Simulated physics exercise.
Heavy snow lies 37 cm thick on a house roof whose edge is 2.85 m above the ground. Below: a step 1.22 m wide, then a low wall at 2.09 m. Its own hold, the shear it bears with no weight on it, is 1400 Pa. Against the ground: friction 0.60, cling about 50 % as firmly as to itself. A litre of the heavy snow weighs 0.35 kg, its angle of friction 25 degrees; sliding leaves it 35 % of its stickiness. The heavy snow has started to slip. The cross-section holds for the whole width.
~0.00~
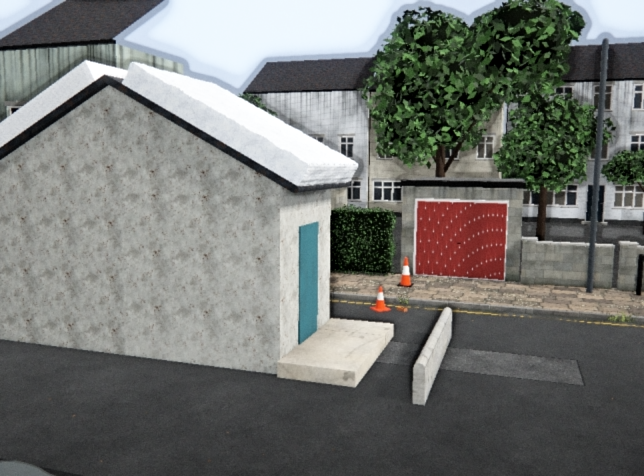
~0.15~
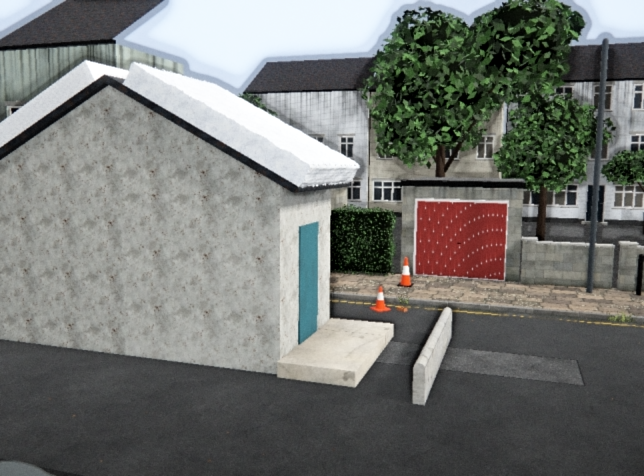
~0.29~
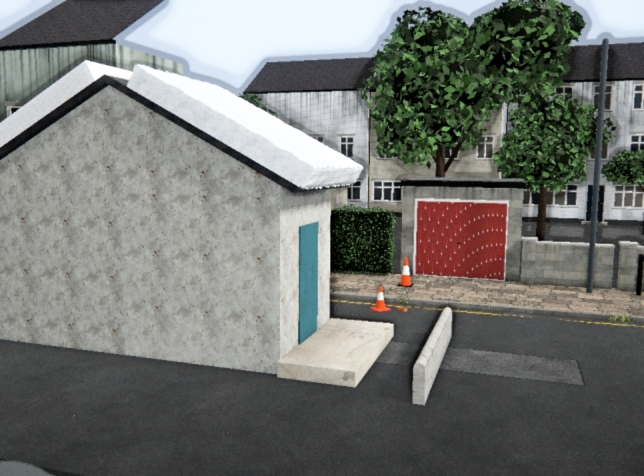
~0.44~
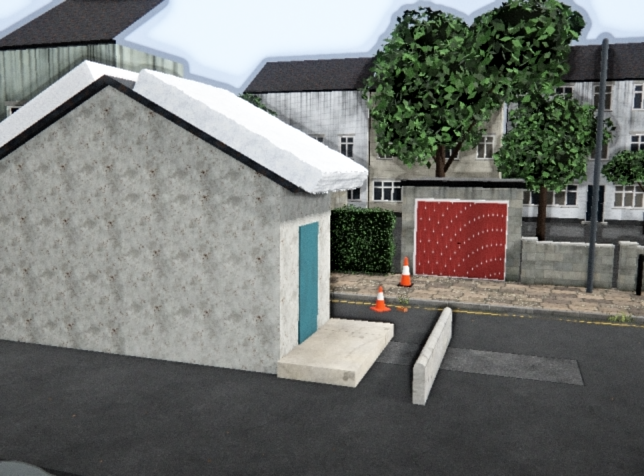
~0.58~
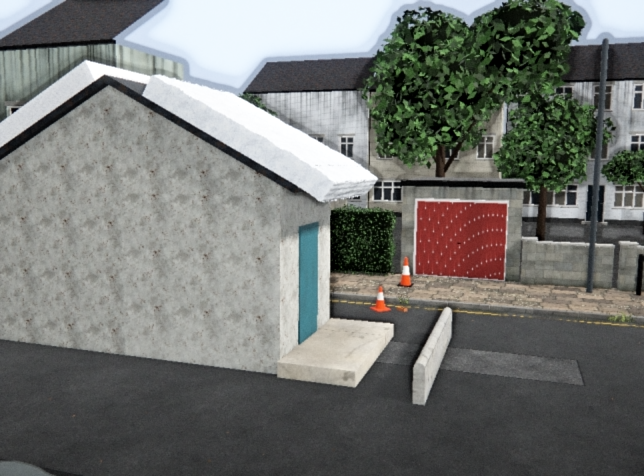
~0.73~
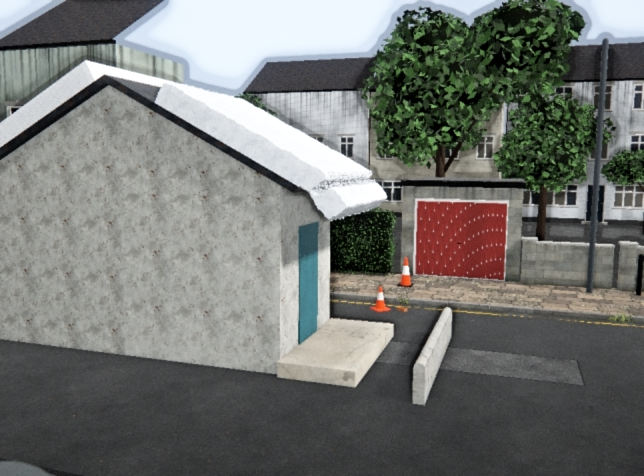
To begin with, a thick layer of snow lies on the roof of a small grey building with a blue door, barely shifting. It then slides down the right-hand slope, opening a gap near the ridge, and its front edge pushes out past the eaves, bends downward and cracks.
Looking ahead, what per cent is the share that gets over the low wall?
It comes to some 53 %.
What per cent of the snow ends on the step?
About 0 %.
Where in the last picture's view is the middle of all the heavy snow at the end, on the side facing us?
At about (455, 384).
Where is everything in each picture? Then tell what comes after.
Foremost bit of the heavy snow at (308, 163), 2 % of it past the eaves, in one piece, in the first picture.
Foremost bit of the heavy snow at (310, 164), its middle shifted 2.3 cm, 3 % of it past the eaves, in one piece, in the second picture.
Foremost bit of the heavy snow at (314, 166), its middle shifted 9.5 cm, 5 % of it past the eaves, in one piece, in the third picture.
Foremost bit of the heavy snow at (322, 175), its middle shifted 22 cm, 9 % of it past the eaves, in one piece, in the fourth picture.
Foremost bit of the heavy snow at (333, 185), its middle shifted 41 cm, 15 % of it past the eaves, in one piece, in the fifth picture.
Foremost bit of the heavy snow at (346, 204), its middle shifted 66 cm, 22 % of it past the eaves, cracking, in the sixth picture.
After 1.14 s, 71 % is still on the roof and 0 % is past the low wall.
After 1.63 s, 22 % is still on the roof and 1 % is past the low wall.
After 2.11 s, none is still on the roof and 53 % is past the low wall.
After 2.60 s, none is still on the roof and 53 % is past the low wall.
After 3.20 s, none is still on the roof and 53 % is past the low wall.
